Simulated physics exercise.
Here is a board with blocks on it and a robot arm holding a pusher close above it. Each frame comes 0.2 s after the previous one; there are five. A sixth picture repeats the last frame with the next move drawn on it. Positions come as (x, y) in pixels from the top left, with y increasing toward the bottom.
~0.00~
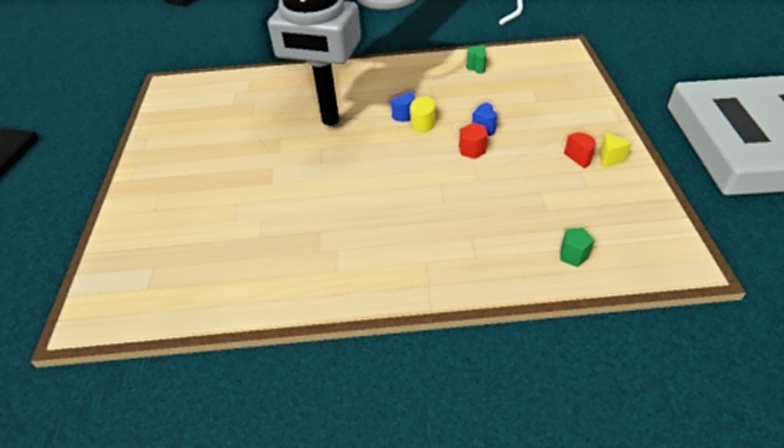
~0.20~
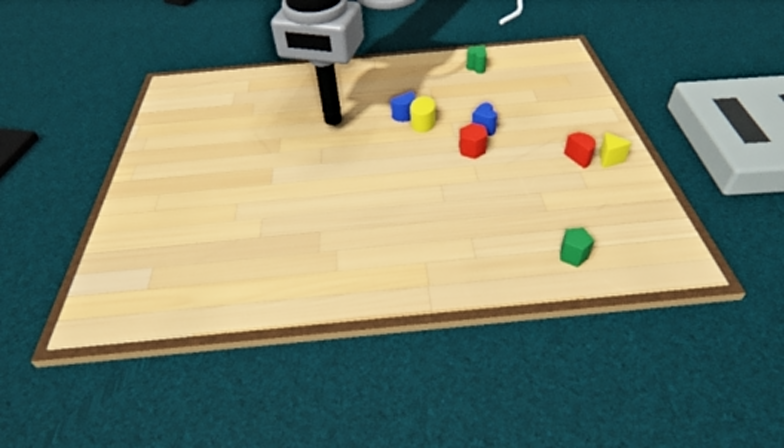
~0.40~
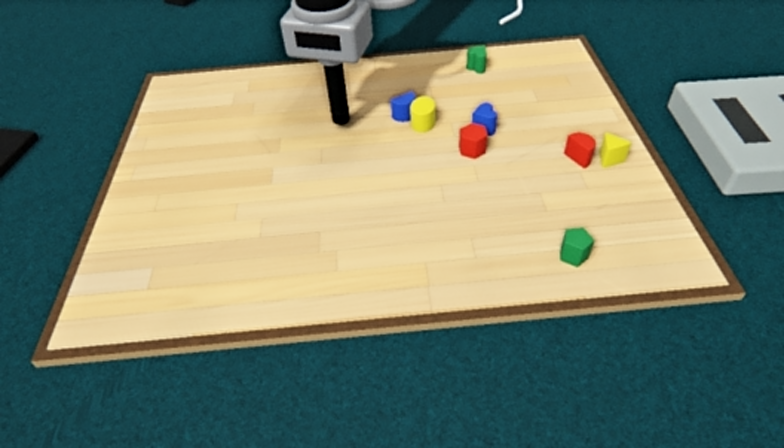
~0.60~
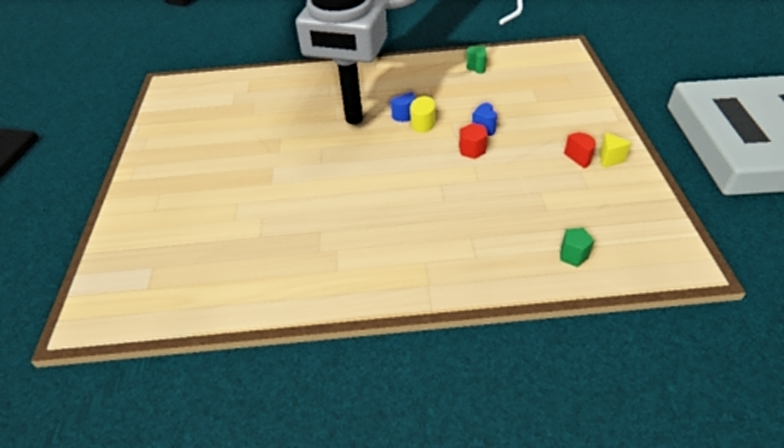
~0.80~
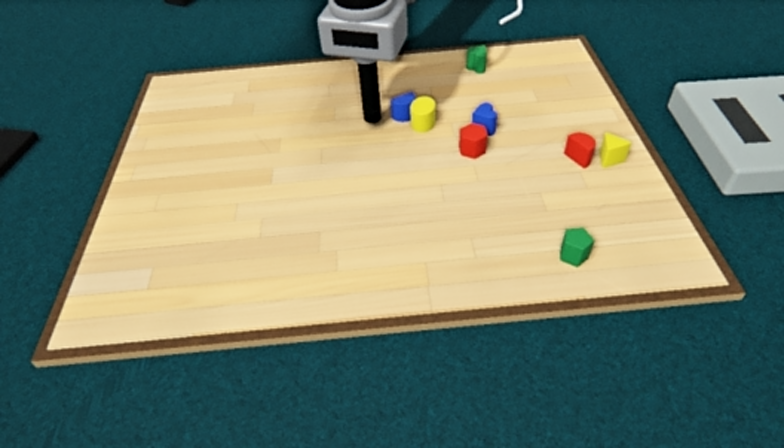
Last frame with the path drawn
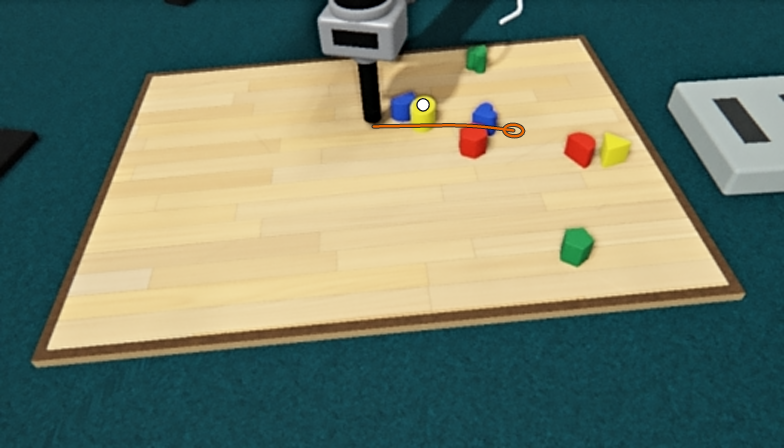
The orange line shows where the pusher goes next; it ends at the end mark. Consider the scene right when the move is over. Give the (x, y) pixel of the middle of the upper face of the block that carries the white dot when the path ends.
My estimate: (478, 94).
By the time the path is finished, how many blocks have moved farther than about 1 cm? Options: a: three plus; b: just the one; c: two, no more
Answer: C.
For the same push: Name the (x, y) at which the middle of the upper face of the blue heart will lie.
Near (535, 117).
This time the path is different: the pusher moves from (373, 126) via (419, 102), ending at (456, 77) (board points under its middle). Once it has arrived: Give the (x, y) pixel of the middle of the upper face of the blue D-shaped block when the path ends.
In the picture, it is at (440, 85).
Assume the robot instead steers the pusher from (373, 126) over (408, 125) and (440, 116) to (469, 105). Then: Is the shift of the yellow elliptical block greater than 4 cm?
Yes - that is the case.
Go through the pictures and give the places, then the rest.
Pusher tip (331, 121); block tops, blue D-shaped block (405, 98); yellow elliptical block (423, 105); red six-sided block (474, 131); blue heart (486, 110), in the first picture.
Pusher (333, 121); blocks unchanged, in the second picture.
Pusher (341, 121); blocks unchanged, in the third picture.
Pusher (354, 120); blocks unchanged, in the fourth picture.
Pusher (373, 119); blue D-shaped block (405, 98); yellow elliptical block (423, 105); red six-sided block (474, 131); blue heart (486, 110), in the fifth picture.
Path on the board, from (373, 126) via (443, 125), ending at (514, 130); the dot is on the yellow elliptical block.
On the path given first. One third of the way, pusher (421, 118); blue D-shaped block (407, 96); yellow elliptical block (441, 103), turned 15° anticlockwise.
Two thirds of the way, pusher (468, 118); blue D-shaped block (407, 96); yellow elliptical block (476, 95), turned 70° anticlockwise; blue heart (491, 110), turned 15° clockwise.
At the end, pusher (515, 123); blue D-shaped block (407, 96); yellow elliptical block (478, 94), turned 75° anticlockwise; red six-sided block in place; blue heart (535, 117).
